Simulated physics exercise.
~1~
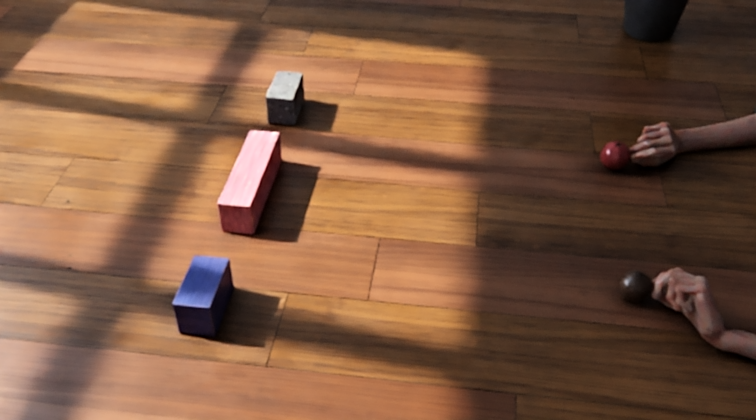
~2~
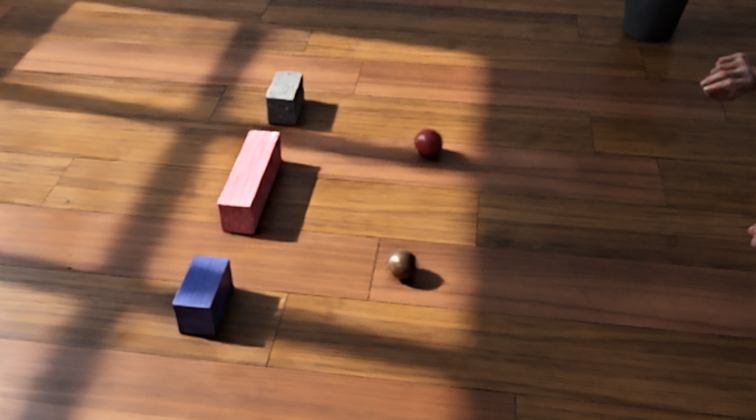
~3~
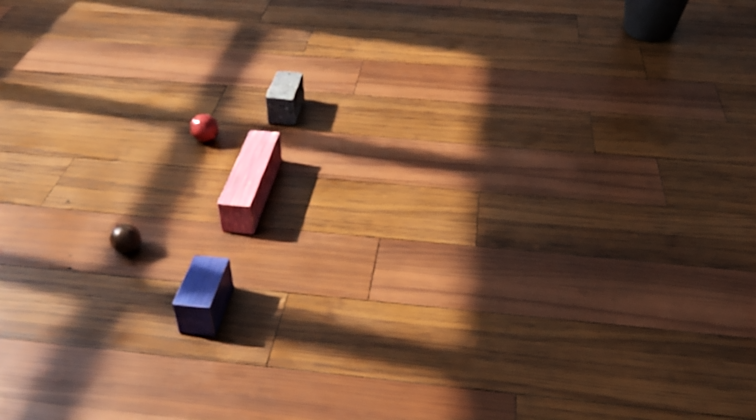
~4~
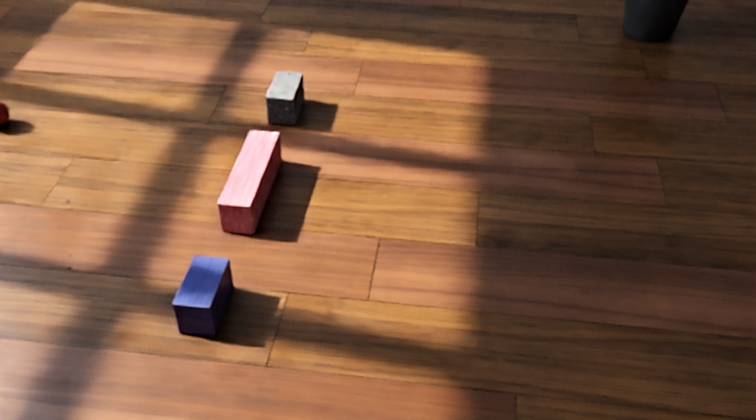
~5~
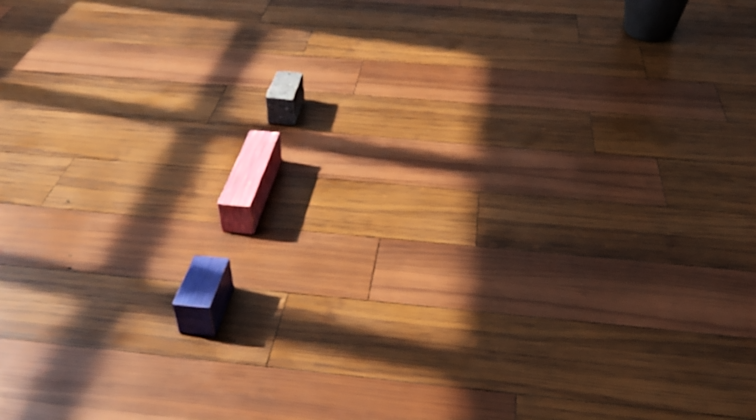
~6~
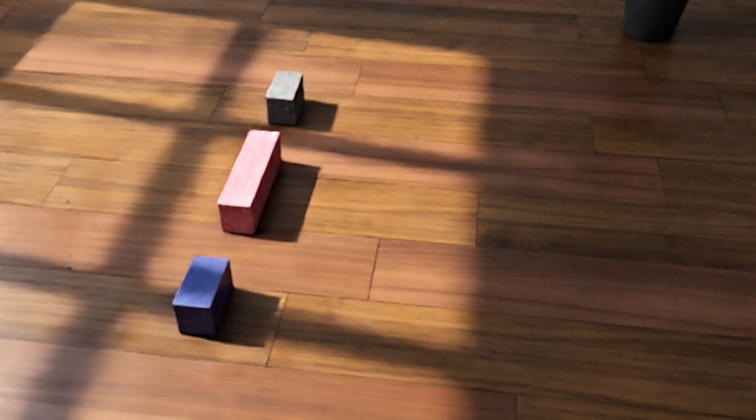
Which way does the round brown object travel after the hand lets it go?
It rolls to the left across the wooden floor, passing between the pink and blue blocks.
